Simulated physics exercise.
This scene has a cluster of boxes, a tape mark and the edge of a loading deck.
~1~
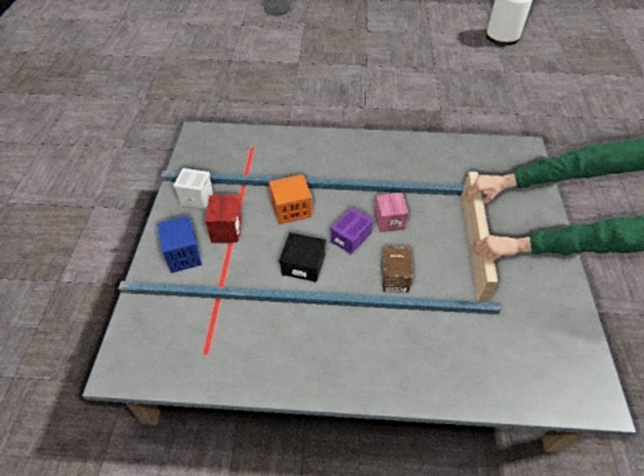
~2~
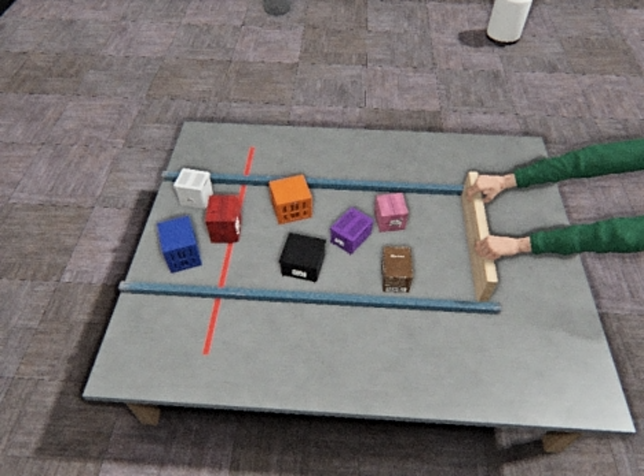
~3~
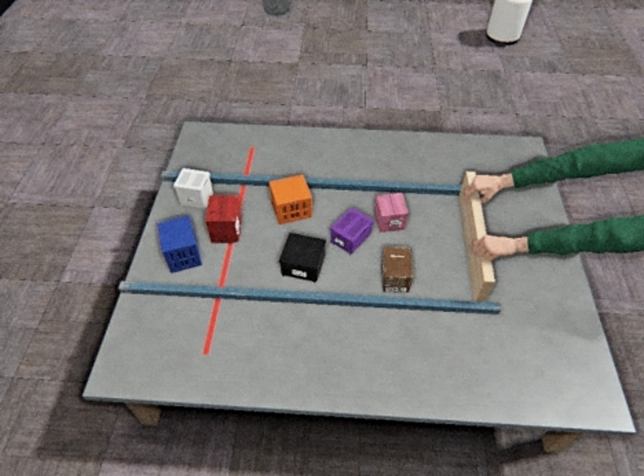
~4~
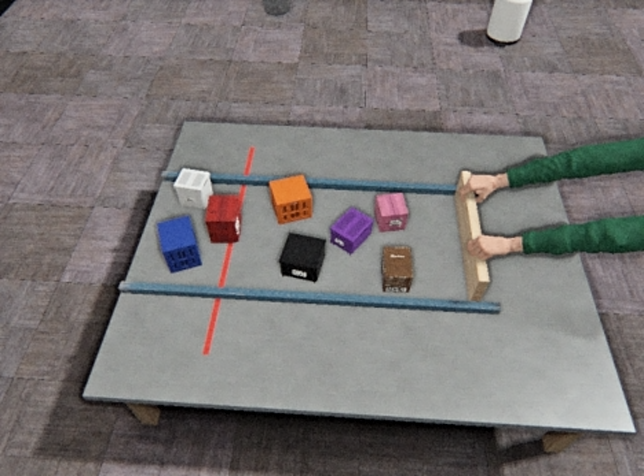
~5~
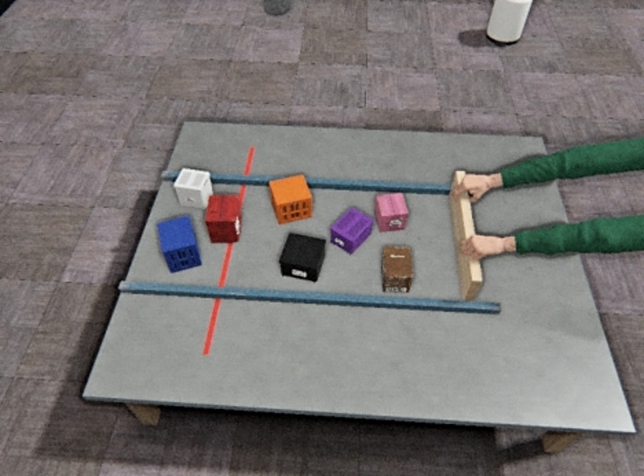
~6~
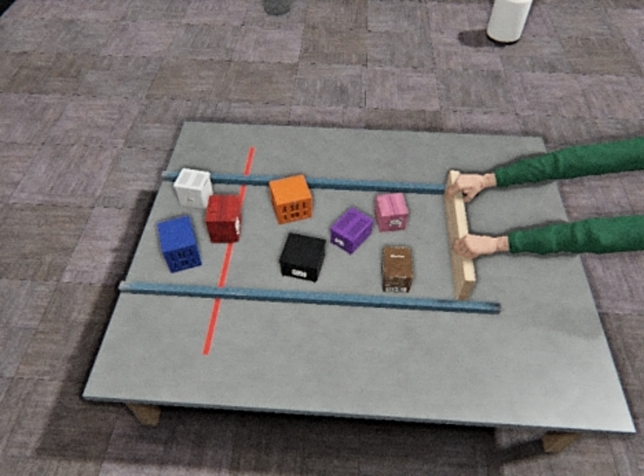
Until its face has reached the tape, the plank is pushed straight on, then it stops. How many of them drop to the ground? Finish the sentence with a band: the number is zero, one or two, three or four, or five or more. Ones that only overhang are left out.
The number is zero.
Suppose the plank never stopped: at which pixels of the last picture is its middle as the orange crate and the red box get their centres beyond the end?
First one: Around (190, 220). Other one: Around (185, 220).
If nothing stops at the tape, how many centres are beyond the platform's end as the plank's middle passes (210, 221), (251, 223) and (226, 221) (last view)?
The counts: 2, 0 and 0.
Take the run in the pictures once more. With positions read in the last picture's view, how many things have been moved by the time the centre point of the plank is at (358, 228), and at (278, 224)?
Tally: First 3; then 5.
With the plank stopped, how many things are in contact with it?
It ends up touching 3.
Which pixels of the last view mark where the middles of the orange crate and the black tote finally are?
First (196, 191), then (180, 255).
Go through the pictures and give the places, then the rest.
The first frame shows white tote (195, 190); blue crate (180, 245); red box (224, 219); plank (477, 235); tape (233, 234).
The second frame shows blue crate (180, 245); brown box (396, 270).
The third frame shows red box (224, 219); black tote (303, 258).
The fourth frame shows white tote (195, 190); plank (470, 234).
The fifth frame shows blue crate (180, 245); orange crate (291, 200).
The sixth frame shows white tote (195, 190); blue crate (180, 245); red box (224, 219); plank (457, 233); tape (233, 234).
Soon after, none off yet; white tote at rest near (195, 190); blue crate at rest near (180, 245); red box at rest near (224, 219).
In the end, the number that fall off is zero.
